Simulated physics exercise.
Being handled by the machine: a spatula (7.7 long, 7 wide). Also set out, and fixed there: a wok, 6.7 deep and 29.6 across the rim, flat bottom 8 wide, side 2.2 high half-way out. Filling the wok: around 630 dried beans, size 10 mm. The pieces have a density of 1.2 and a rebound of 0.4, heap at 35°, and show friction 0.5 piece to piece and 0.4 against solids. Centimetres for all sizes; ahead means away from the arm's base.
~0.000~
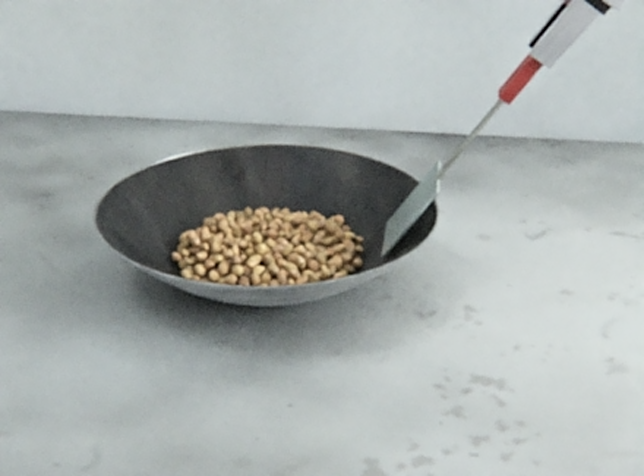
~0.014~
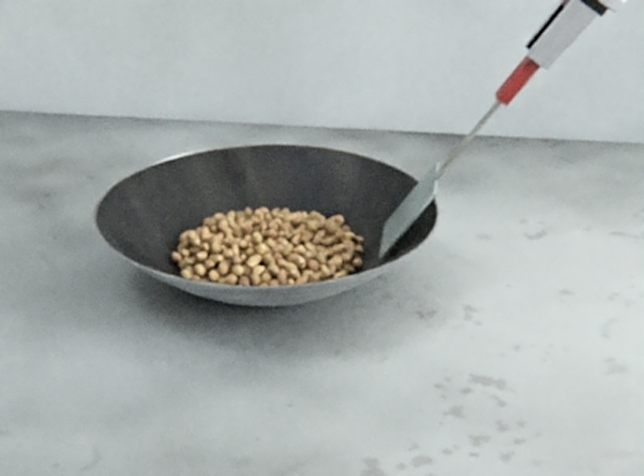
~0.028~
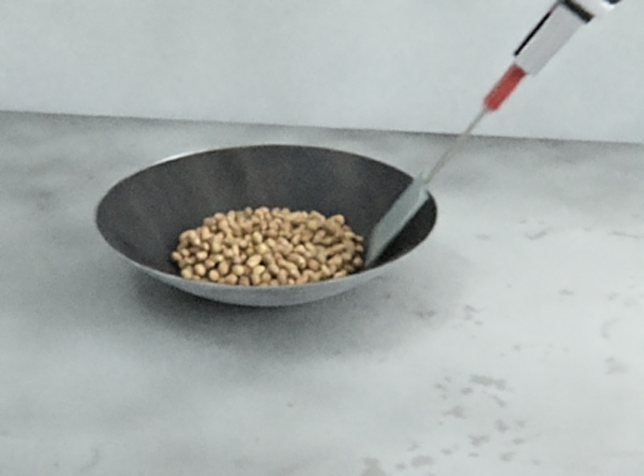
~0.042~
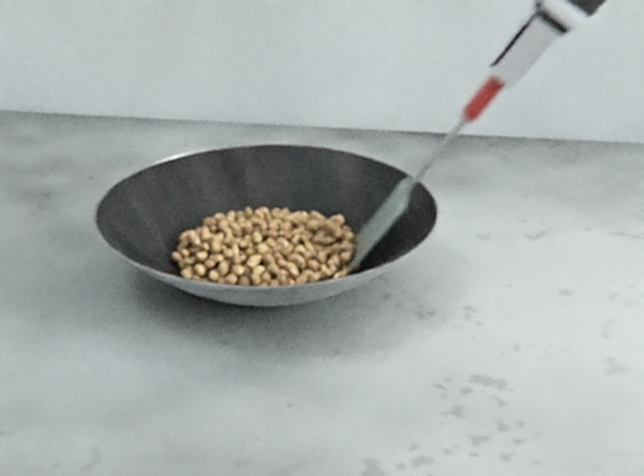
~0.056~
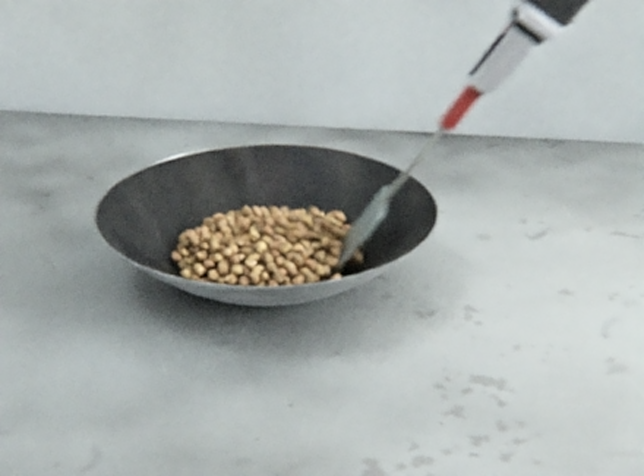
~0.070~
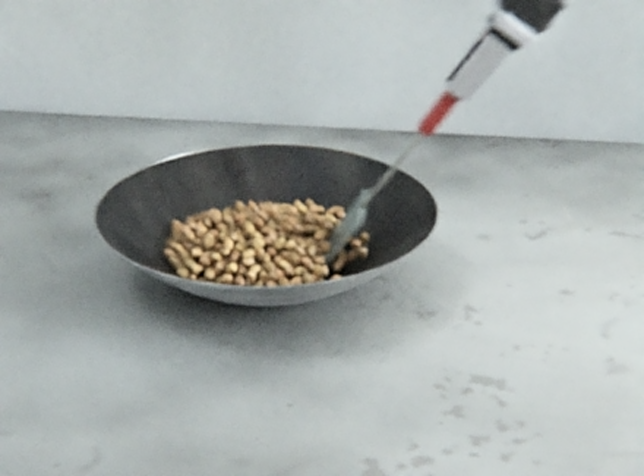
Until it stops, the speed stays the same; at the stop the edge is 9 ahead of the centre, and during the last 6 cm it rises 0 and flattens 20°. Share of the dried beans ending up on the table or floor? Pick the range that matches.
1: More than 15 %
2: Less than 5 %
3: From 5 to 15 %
More than 15 %.
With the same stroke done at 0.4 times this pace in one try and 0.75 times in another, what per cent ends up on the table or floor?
I'd expect close to 10 and then close to 25 percent.
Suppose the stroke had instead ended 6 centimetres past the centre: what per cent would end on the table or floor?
In that case about 10 percent ends on the table or floor.
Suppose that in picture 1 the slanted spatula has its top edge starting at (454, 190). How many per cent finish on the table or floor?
Spill: Approx. 30 per cent.
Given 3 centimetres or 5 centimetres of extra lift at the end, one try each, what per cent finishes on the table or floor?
I'd say close to 40 percent for the first and close to 30 percent for the second.
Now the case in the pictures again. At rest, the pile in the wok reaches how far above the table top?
About 7.0 cm.
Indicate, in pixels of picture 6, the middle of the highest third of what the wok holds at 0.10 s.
Roughly at (228, 229).
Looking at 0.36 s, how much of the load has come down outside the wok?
15 %.
By 0.10 s, sloping 56°, highest piece 7 above the table; 632 in the wok.
By 0.14 s, sloping 51°, highest piece 8 above the table; 632 in the wok.
By 0.36 s, sloping 36°, highest piece 9 above the table; 420 in the wok, 83 on the table or floor, 129 on the blade or in flight.
By 1.41 s, sloping 36°, highest piece 7 above the table; 420 in the wok, 212 on the table or floor.
Final count, 420 in the wok, 212 on the table or floor. That is 34 % on the table or floor.
